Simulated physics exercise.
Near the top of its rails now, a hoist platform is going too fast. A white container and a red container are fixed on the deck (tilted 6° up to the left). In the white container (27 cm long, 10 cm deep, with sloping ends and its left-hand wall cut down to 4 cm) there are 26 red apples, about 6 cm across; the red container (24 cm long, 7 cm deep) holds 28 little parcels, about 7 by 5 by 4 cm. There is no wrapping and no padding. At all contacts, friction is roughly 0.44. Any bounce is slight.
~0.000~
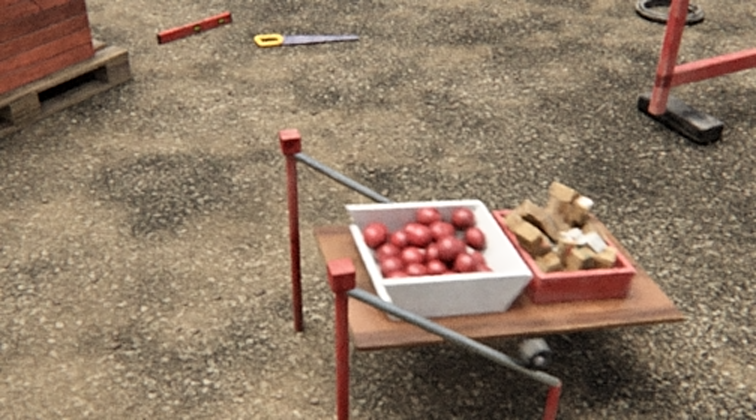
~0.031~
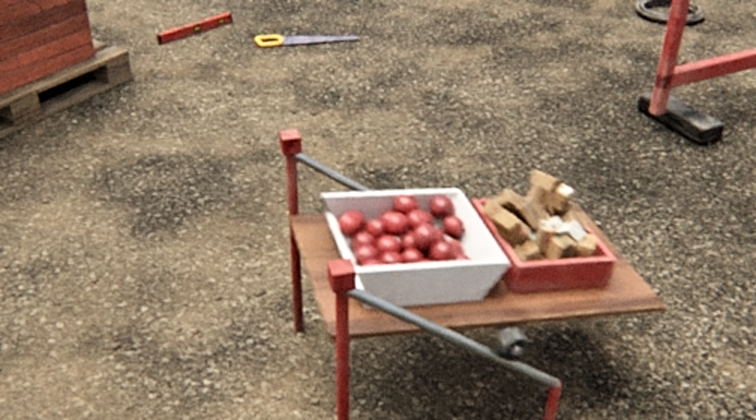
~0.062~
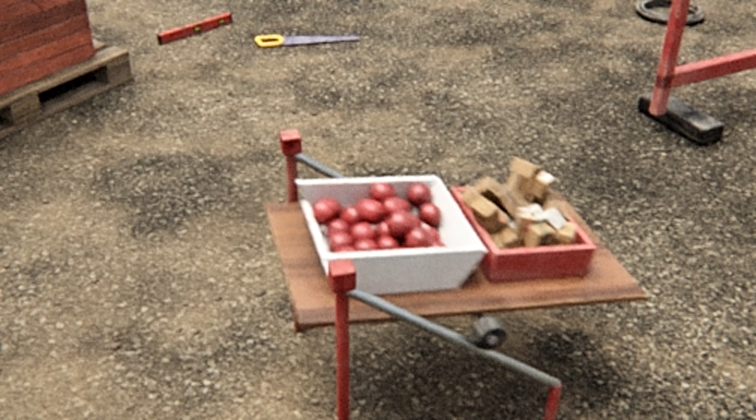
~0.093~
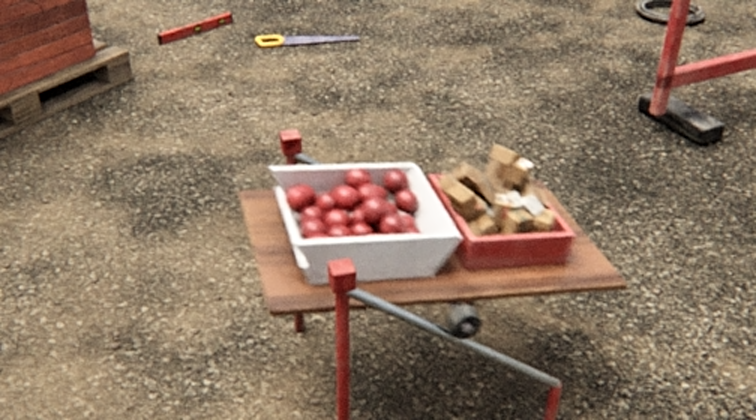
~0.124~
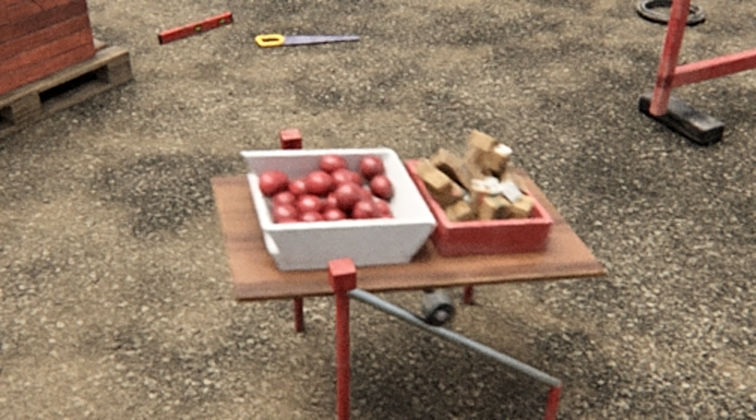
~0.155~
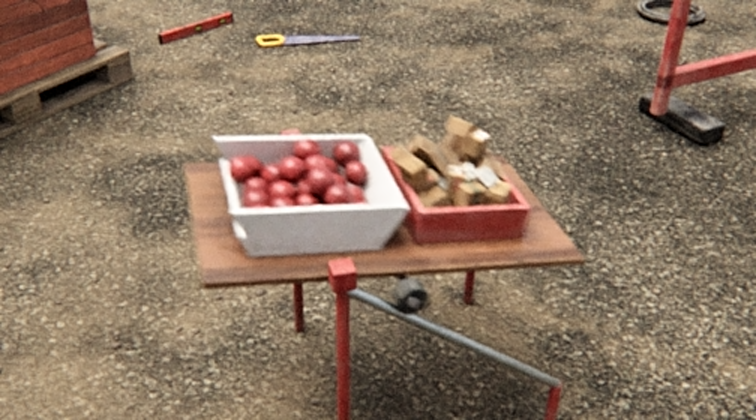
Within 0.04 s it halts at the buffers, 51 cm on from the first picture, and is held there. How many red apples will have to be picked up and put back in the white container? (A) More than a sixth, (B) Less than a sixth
(A) More than a sixth.
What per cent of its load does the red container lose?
The red container comes in at 45 in a hundred.
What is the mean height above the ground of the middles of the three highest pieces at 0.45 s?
Roughly 98 centimetres.
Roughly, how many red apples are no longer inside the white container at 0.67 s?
Near 20, give or take.
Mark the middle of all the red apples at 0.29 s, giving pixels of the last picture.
Centred roughly at (218, 140).
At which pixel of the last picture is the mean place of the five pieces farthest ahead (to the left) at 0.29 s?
Their mean place is roughly (158, 137) in the last picture.
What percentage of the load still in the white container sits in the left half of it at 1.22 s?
Around 80 per cent.
After 0.17 s, it meets the buffers.
After 0.29 s, white container 22 in, 4 out and red container 22 in, 6 out.
After 0.45 s, white container 9 in, 17 out and red container 14 in, 14 out.
After 0.67 s, white container 7 in, 19 out and red container 15 in, 13 out.
Final count (at 1.22 s), white container 8 in, 18 out and red container 15 in, 13 out. Asked share, 18 of 26, 69 per cent.
